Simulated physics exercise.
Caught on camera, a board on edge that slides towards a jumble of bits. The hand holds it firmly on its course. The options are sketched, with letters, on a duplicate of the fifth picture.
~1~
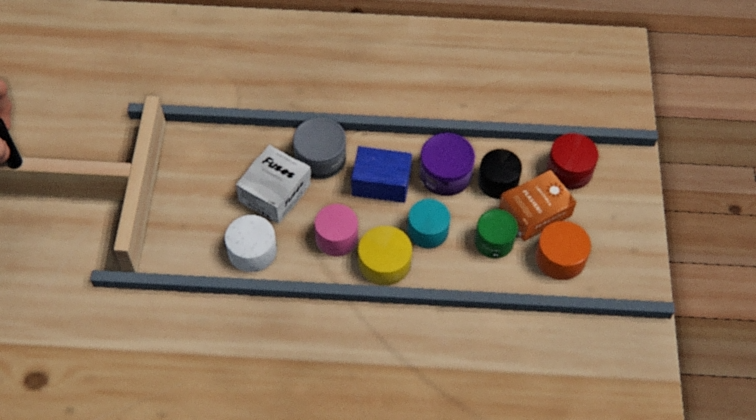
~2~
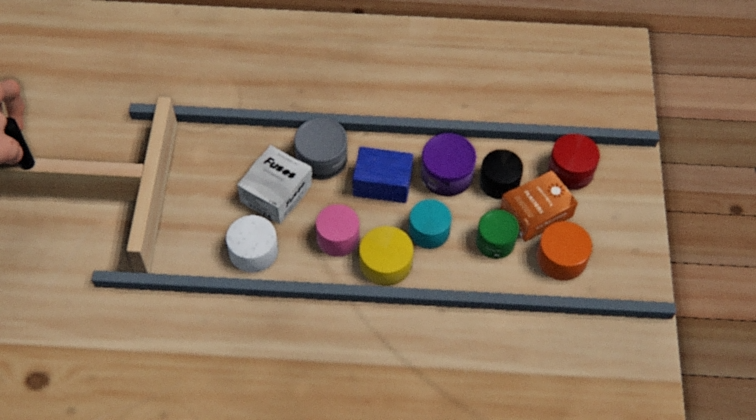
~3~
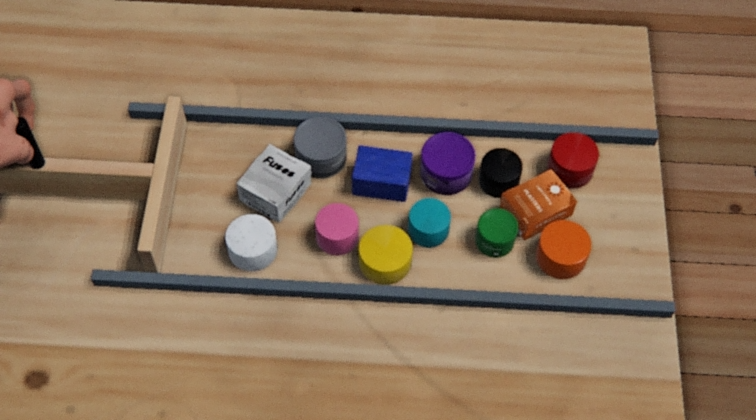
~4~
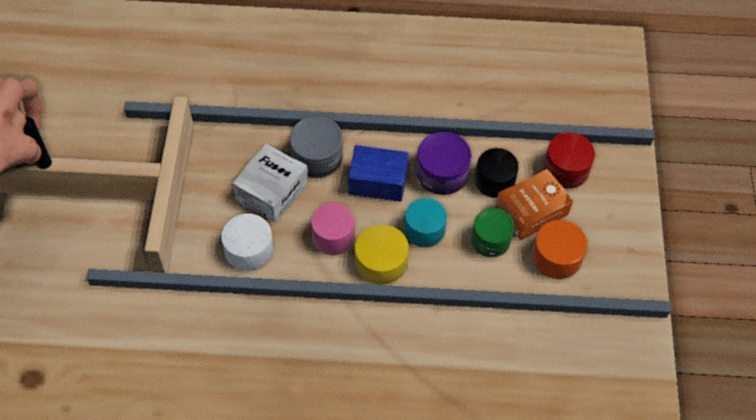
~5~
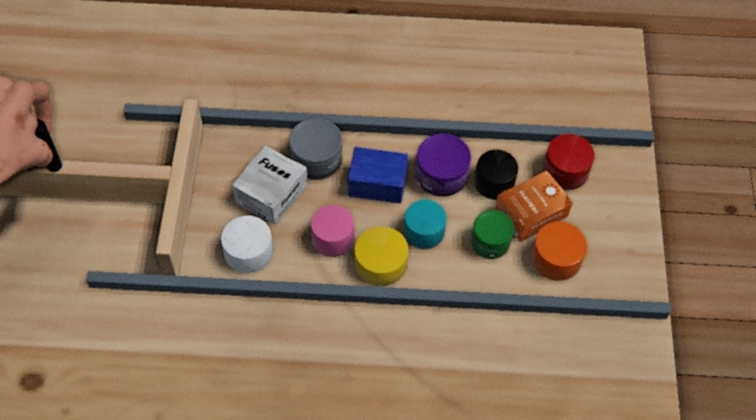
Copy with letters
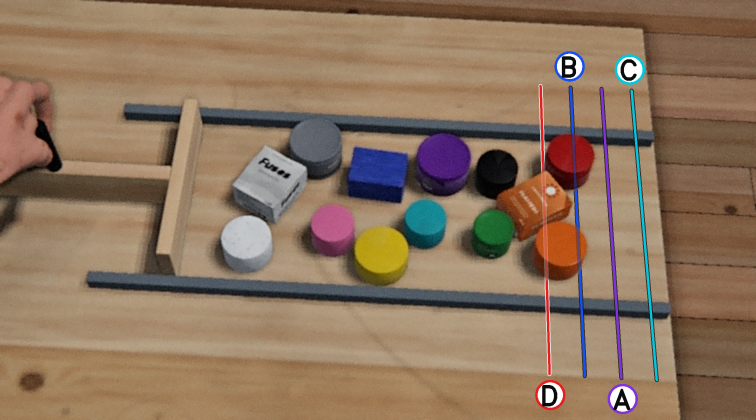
On a pale wooden surface between two dark rails, an upright board stands left of a cluster of colourful round pots and small boxes. A hand at the left edge slides it slowly rightward by its handle, narrowing the gap to the white items, while the cluster stays put.
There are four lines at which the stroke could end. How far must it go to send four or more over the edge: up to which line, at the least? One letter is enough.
It must go as far as D.
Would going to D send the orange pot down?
Yes.
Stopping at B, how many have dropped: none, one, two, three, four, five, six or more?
By then, six or more.
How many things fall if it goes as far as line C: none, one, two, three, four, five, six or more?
By then, six or more.
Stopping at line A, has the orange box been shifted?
Yes.
On the marked copy, A at (611, 222); B at (577, 220); C at (643, 224); D at (545, 218).
With D. Early on, board (309, 180); yellow tin (413, 265); grey jar (349, 143).
Further on, board (442, 187); red tin (652, 169); black tin (613, 185).
At the end, board (545, 192); black tin over the edge; orange box over the edge; five fallen.
As for the rest, A drops ten, but is farther than needed; B drops seven, but is farther than needed; C drops thirteen, but is farther than needed.
